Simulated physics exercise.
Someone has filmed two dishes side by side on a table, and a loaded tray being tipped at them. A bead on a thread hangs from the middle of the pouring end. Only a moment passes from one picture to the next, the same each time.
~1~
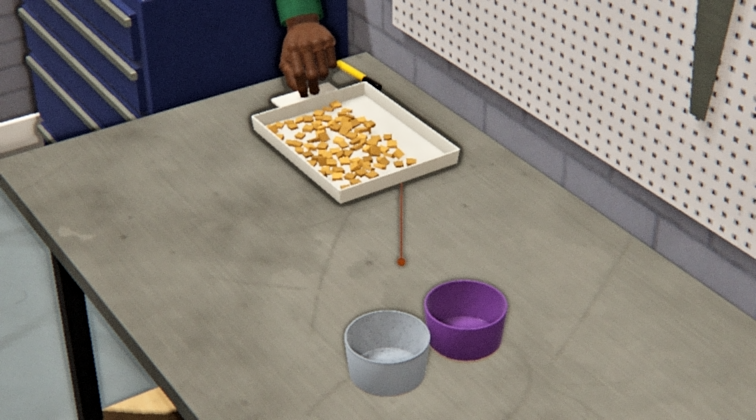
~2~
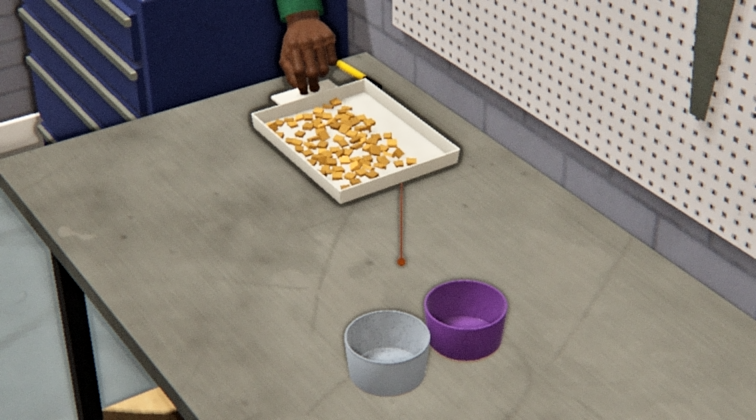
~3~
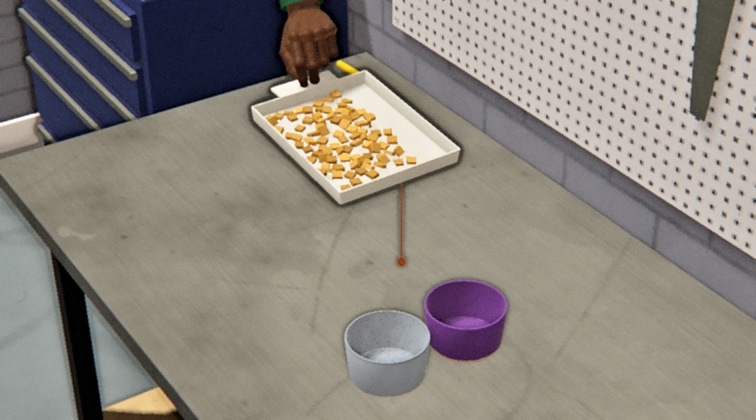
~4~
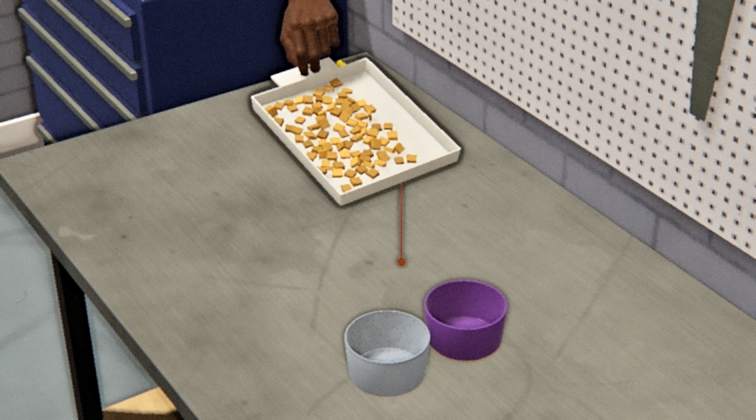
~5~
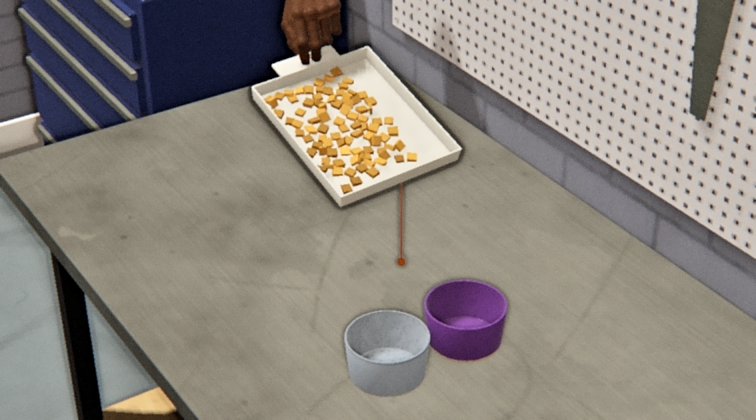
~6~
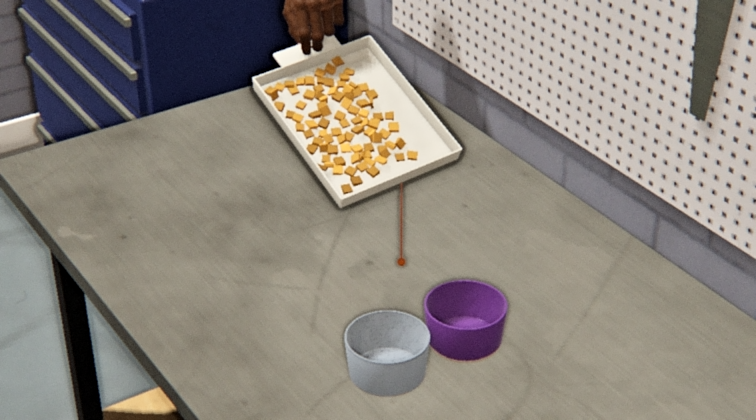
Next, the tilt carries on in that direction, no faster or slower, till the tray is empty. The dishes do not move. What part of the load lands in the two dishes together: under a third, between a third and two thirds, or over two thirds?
The two hold under a third of the load.
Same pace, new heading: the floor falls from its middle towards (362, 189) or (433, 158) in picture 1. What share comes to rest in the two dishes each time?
Near 0 % and 0 %.
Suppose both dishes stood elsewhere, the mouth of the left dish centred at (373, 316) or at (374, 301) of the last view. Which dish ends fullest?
At the first place the left dish, at the second the dish on the left.
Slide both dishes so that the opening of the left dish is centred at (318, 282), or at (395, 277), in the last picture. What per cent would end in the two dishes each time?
In turn 0 and 20 in a hundred.
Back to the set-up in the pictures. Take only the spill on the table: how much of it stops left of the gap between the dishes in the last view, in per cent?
It comes to 90 per cent or so.
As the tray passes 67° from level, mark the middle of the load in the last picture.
Around (374, 164).
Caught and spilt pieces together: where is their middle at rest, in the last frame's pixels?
Around (389, 335).
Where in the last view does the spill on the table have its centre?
Around (383, 332).
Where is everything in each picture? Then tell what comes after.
Corners of the pouring end at (340, 189) and (457, 149), level; middle of the load at (344, 145), cereal squares; left dish at (411, 374); right dish at (489, 340); bead on its thread at (401, 262), in the first frame.
Corners of the pouring end at (341, 190) and (457, 149), level; middle of the load at (344, 143), in the second frame.
Corners of the pouring end at (341, 191) and (458, 149), tipped barely, lowest at the left corner; middle of the load at (344, 139), in the third frame.
Corners of the pouring end at (341, 193) and (458, 148), tipped a little, lowest at the left corner; middle of the load at (344, 134), in the fourth frame.
Corners of the pouring end at (342, 195) and (459, 148), tipped clearly, lowest at the left corner; middle of the load at (344, 129), in the fifth frame.
Corners of the pouring end at (342, 197) and (460, 148), tipped clearly, lowest at the left corner; middle of the load at (345, 124); left dish at (411, 374); right dish at (489, 340), in the sixth frame.
Soon, tray tipped steeply; nearly all on the tray; a stray few in the air.
A while on, tray tipped past a quarter turn; most on the tray; a stray few in the left dish; a stray few in the right dish; about a quarter outside both; a small part in the air.
Towards the end, tray tipped past a quarter turn; a small part in the left dish; a small part in the right dish; most outside both.
Finally, tray tipped past a quarter turn; a small part in the left dish; a small part in the right dish; most outside both.
